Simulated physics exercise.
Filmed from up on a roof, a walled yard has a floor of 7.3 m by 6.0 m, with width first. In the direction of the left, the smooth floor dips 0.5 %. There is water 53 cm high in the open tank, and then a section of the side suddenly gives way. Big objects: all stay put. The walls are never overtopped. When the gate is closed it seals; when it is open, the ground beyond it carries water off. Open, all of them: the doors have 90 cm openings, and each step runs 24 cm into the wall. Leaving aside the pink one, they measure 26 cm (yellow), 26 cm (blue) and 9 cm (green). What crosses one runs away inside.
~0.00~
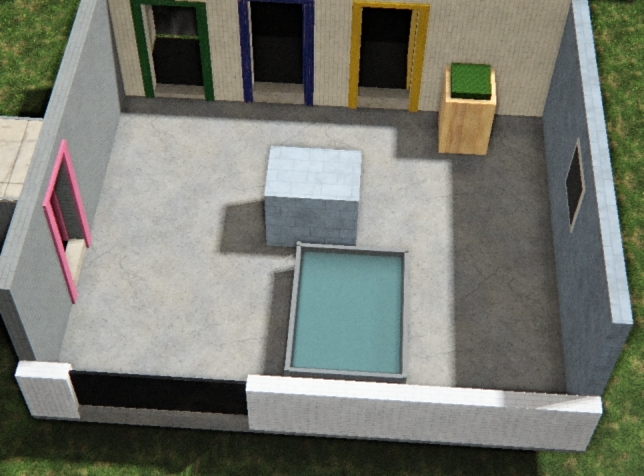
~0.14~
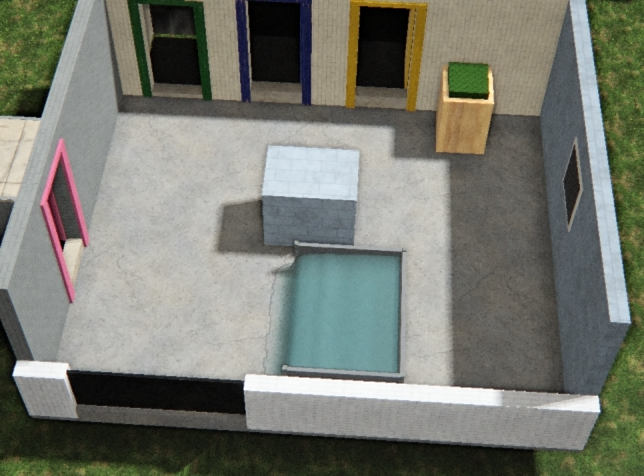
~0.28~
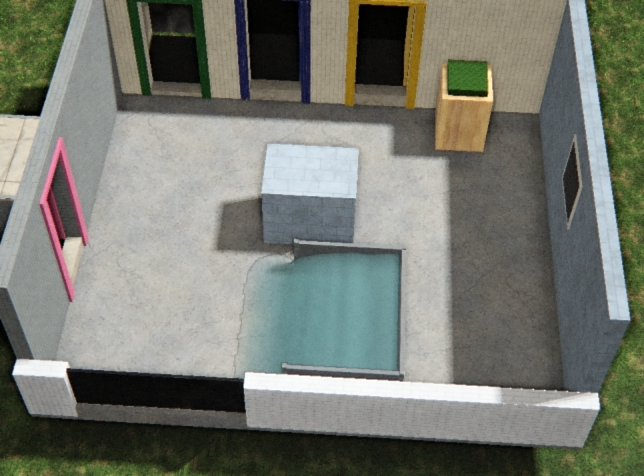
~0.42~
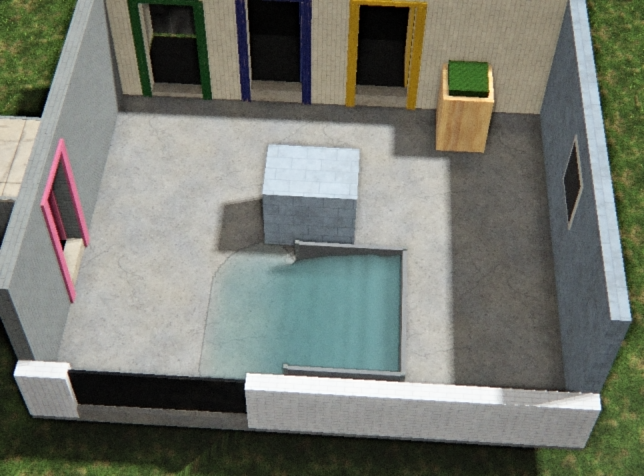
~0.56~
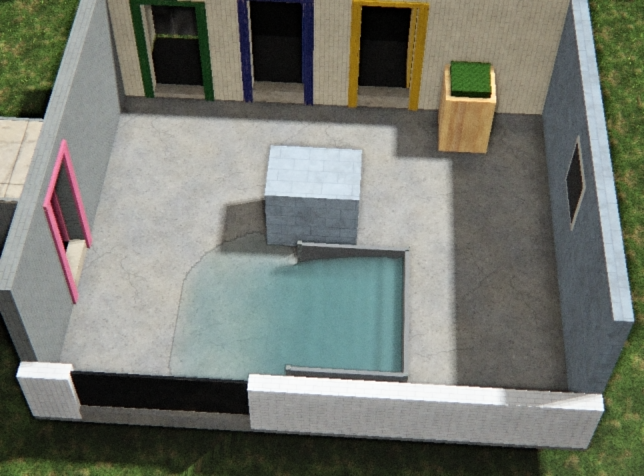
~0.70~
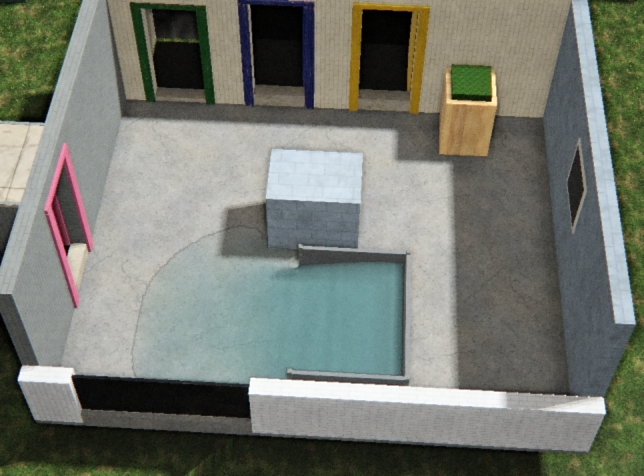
A shallow open tank of teal water sits near the front of a walled grey yard, seen from high above in a view that barely shifts. Behind it stands a pale blue-grey block, with green, blue and yellow doorways along the back wall, a grass-topped wooden box at right and a pink doorway at left. The tank's left side opens, and water pours out leftward, spreading in a thin, widening curve across the floor.
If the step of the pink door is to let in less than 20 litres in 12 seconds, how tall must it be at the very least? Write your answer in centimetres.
At the very least, close to 20 cm.
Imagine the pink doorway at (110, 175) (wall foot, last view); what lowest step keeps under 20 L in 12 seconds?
Minimum: About 7.5 cm.
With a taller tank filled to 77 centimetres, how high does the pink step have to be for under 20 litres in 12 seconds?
Step height: Approx. 30 cm.
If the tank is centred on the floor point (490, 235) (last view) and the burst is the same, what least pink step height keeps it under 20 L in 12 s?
In this case, 8.0 cm or so.
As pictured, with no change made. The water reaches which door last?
Yellow, last of all.
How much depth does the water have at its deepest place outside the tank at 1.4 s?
Up to some 30 cm.
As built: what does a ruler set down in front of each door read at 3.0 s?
Centimetres: Yellow = 0, blue = 0, green = 0, pink = 21.
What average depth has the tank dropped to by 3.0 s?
It averages near 9 cm.
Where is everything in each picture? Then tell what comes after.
The first frame shows still water, 53 cm deep, in the open tank at (349, 311); the pink door at (69, 231) is dry.
In the second frame, water pours out at (293, 319) and has run 0.2 m, to a hidden place; about 10 cm deep outside, 53 cm at the back.
In the third frame, the gap is at (293, 319), the front 0.7 m out at a hidden place; the back of the open tank holds 53 cm.
In the fourth frame, the front is at (206, 371), 1.2 m from the gap at (294, 321); 2.9 m2 of floor is wet, 49 cm left at the back.
In the fifth frame, the front is at (176, 367), 1.7 m from the gap at (297, 322); 4.3 m2 of floor is wet, 44 cm left at the back.
In the sixth frame, water pours out at (298, 326) and has run 2.3 m, to (139, 351); about 6 cm deep outside, 45 cm at the back; the pink door at (71, 235), 3.5 m from the gap, is still 1.2 m from the nearest water.
After 1.4 s water covers 30 % of the floor, deepest (30 cm) near (56, 386); 23 cm at the pink door, 0 litres in over its 22 cm step.
After 3.0 s water covers 35 % of the floor, deepest (26 cm) near (54, 397); 21 cm at the pink door, 8 litres in over its 22 cm step.
After 12.0 s water covers 95 % of the floor, deepest (6 cm) near (72, 323); 6 cm at the pink door, 9 litres in over its 22 cm step.
At the pink door as built, the water arrived by 1.1 s and peaked near 26 cm at 1.8 s.
With a step of 17.5 cm, 37 litres would have come in within the 12 s; with 24 cm, 4 litres. So under 20 litres takes about 20 cm.
